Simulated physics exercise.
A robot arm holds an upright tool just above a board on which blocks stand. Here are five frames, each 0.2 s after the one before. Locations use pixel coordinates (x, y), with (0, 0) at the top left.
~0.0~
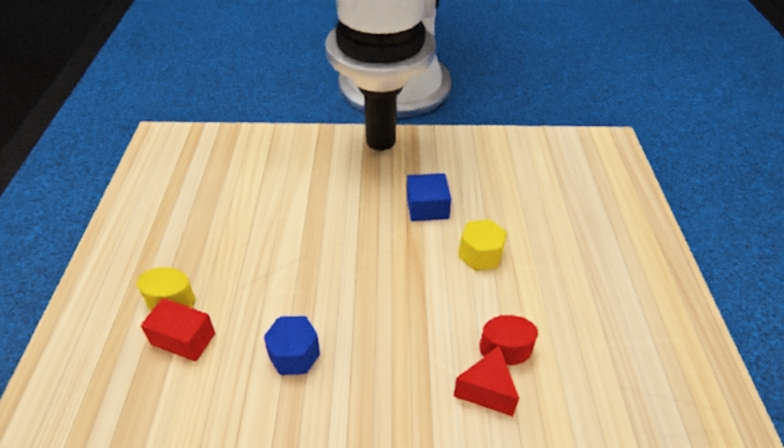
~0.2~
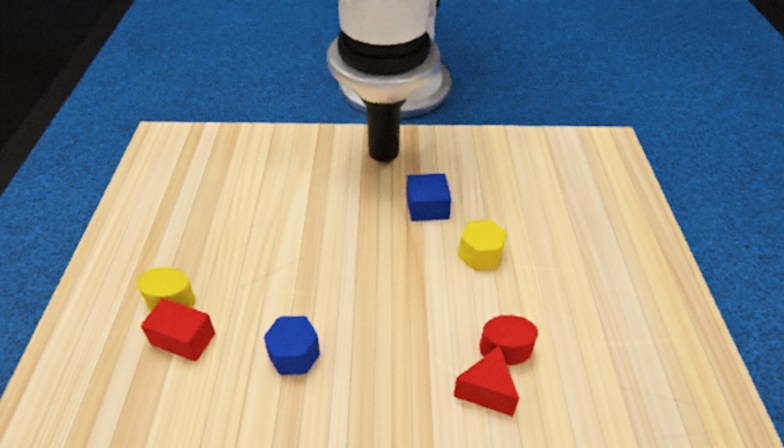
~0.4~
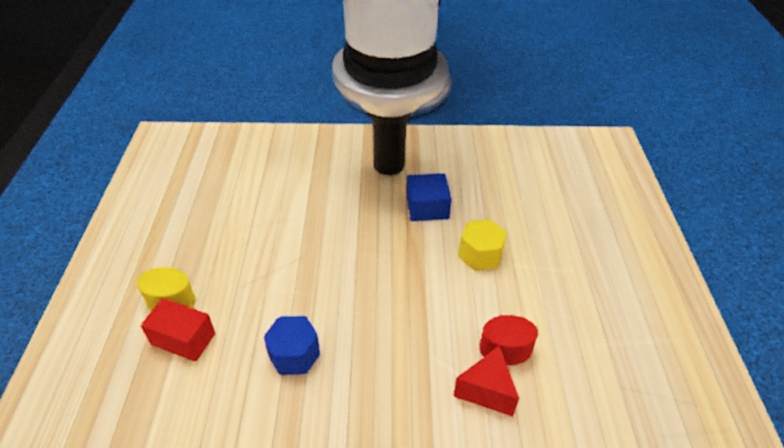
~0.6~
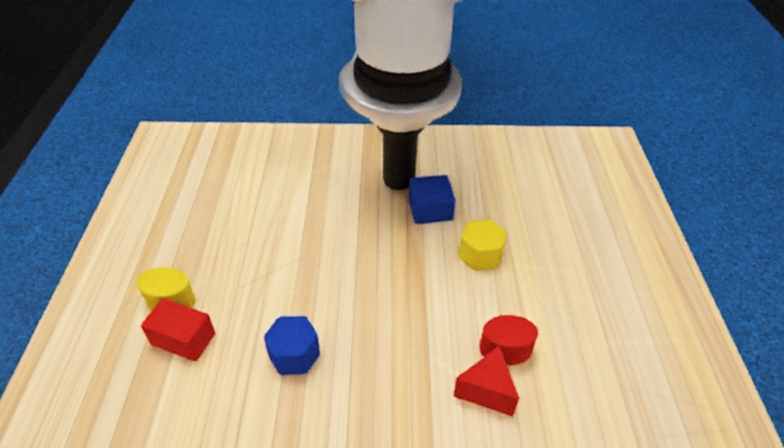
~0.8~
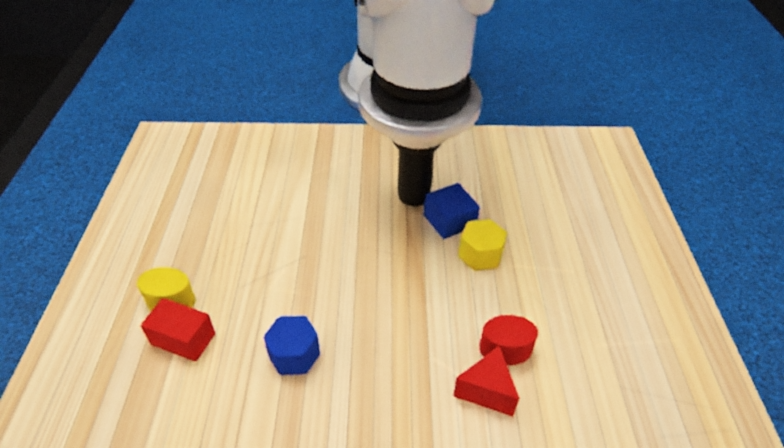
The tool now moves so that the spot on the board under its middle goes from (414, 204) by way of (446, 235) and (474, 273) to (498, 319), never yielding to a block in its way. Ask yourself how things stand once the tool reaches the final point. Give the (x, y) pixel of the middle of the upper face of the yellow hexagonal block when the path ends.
It will end up at (523, 253).
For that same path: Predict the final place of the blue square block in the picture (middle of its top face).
Close to (499, 219).
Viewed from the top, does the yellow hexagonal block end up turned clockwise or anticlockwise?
It ends up turned clockwise.
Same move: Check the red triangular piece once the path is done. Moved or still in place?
It stays.
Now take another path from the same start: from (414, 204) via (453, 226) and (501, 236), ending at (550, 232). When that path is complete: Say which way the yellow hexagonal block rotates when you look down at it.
Rotates clockwise.
What follows on the original path. One third of the way, tool (448, 228); blue square block (489, 217), turned 65° anticlockwise; yellow hexagonal block (514, 249), turned 50° clockwise.
Two thirds of the way, tool (476, 266); blue square block (499, 219), turned 80° anticlockwise; yellow hexagonal block (519, 252), turned 40° clockwise.
At the end, tool (500, 312); blue square block (499, 219), turned 80° anticlockwise; yellow hexagonal block (523, 253), turned 30° clockwise; red triangular piece still; red elliptical block (512, 333).
